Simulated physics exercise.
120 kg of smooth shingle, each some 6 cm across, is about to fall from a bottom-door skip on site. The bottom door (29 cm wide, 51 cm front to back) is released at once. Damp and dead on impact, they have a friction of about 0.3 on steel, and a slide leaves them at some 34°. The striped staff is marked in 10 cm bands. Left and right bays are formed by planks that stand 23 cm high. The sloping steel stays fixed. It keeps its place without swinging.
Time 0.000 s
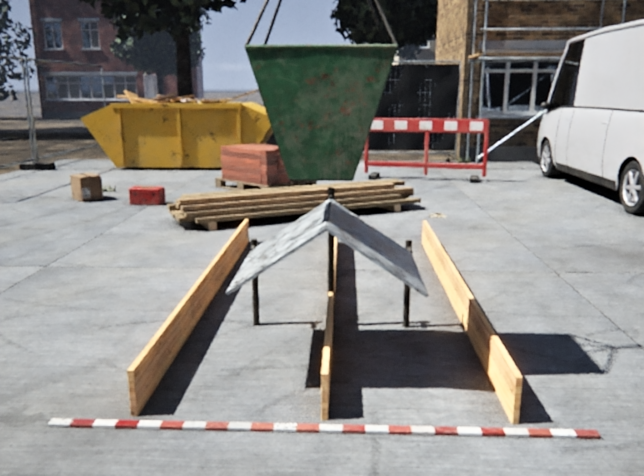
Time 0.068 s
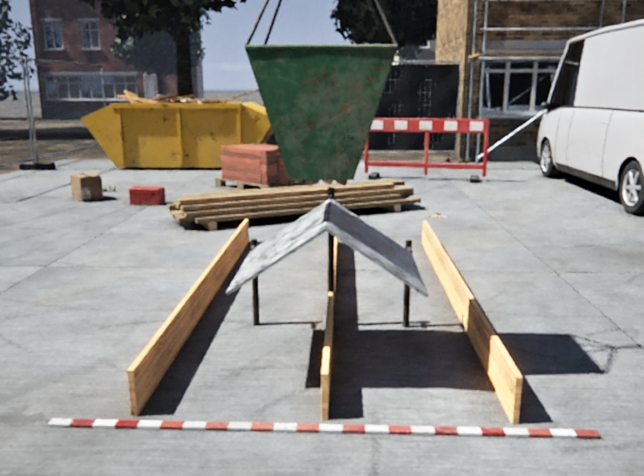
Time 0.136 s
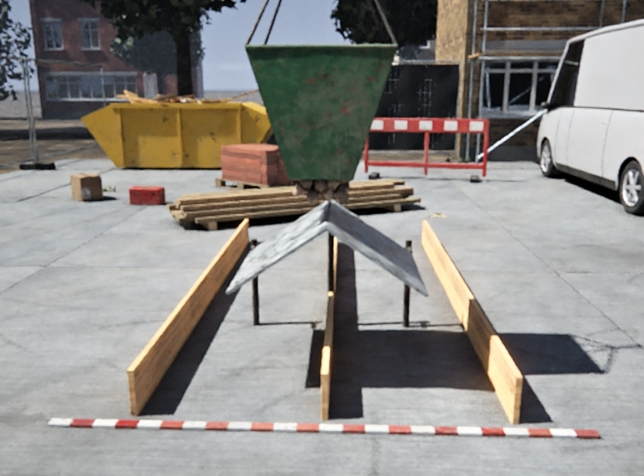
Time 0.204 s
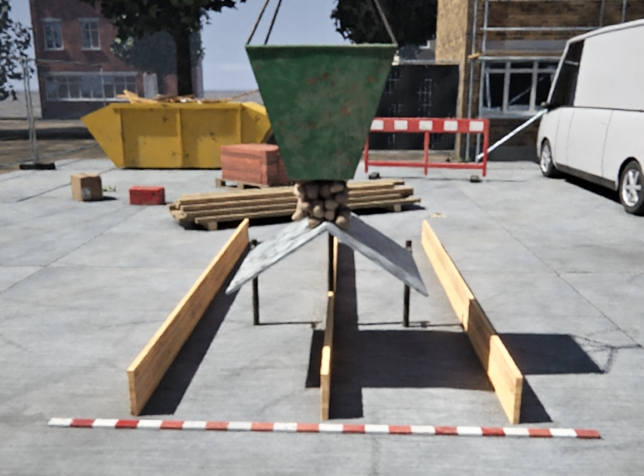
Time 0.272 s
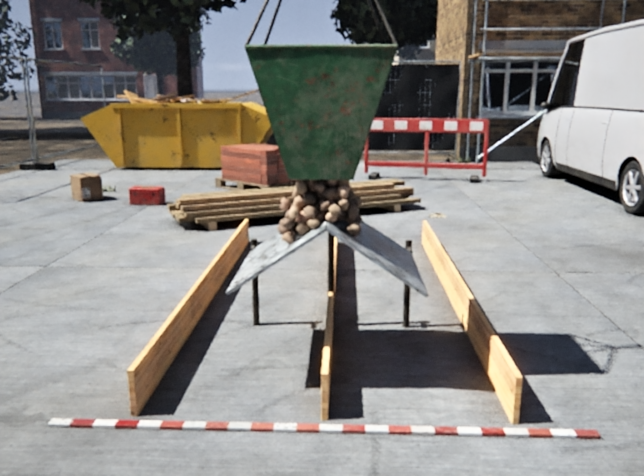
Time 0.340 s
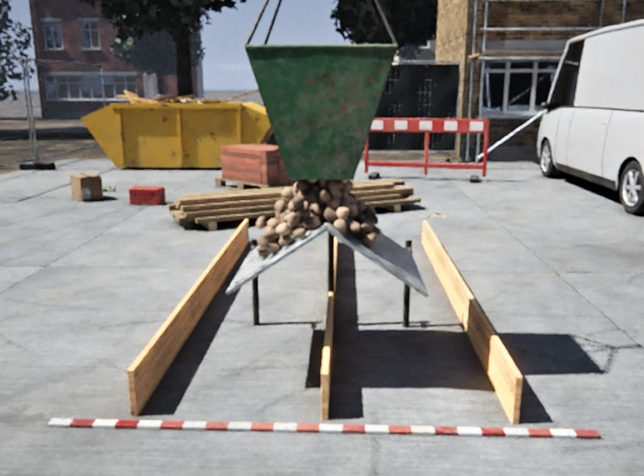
On a paved building site, a green skip hangs above a small peaked roof set between wooden planks. Rounded brown stones emerge from its underside and drop onto the ridge, then the cluster thickens and spreads down both slopes, reaching farther along the left side.
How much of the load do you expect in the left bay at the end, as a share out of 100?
About 58 out of 100 of it.
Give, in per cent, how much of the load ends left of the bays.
About 5 per cent of it.
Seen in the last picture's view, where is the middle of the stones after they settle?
I'd point to somewhere near (222, 353).
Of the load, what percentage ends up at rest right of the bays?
I'd say close to 0 per cent.
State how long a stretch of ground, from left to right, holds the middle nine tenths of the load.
It spans roughly 160 centimetres.
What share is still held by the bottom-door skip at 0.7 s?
Some 0 per cent is still held.
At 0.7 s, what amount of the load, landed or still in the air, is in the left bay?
Share: Around 25 %.
After 0.7 s, 0 % in the bottom-door skip, 55 % on the steel, 1 % falling or lying left of the bays, 27 % falling or lying in the left bay, 17 % falling or lying in the right bay; the stones farthest right are at (474, 326).
After 1.1 s, 0 % in the bottom-door skip, 6 % on the steel, 3 % falling or lying left of the bays, 55 % falling or lying in the left bay, 35 % falling or lying in the right bay, 1 % falling or lying right of the bays; the stones farthest right are at (508, 342).
After 1.7 s, 0 % in the bottom-door skip, 4 % falling or lying left of the bays, 58 % falling or lying in the left bay, 38 % falling or lying in the right bay, 1 % falling or lying right of the bays; the stones farthest right are at (542, 358).
After 2.6 s, 0 % in the bottom-door skip, 4 % falling or lying left of the bays, 58 % falling or lying in the left bay, 38 % falling or lying in the right bay, 1 % falling or lying right of the bays; the stones farthest right are at (542, 359).
After 4.5 s, 0 % in the bottom-door skip, 4 % left of the bays, 58 % in the left bay, 38 % in the right bay, 1 % right of the bays; the stones farthest right are at (542, 359).
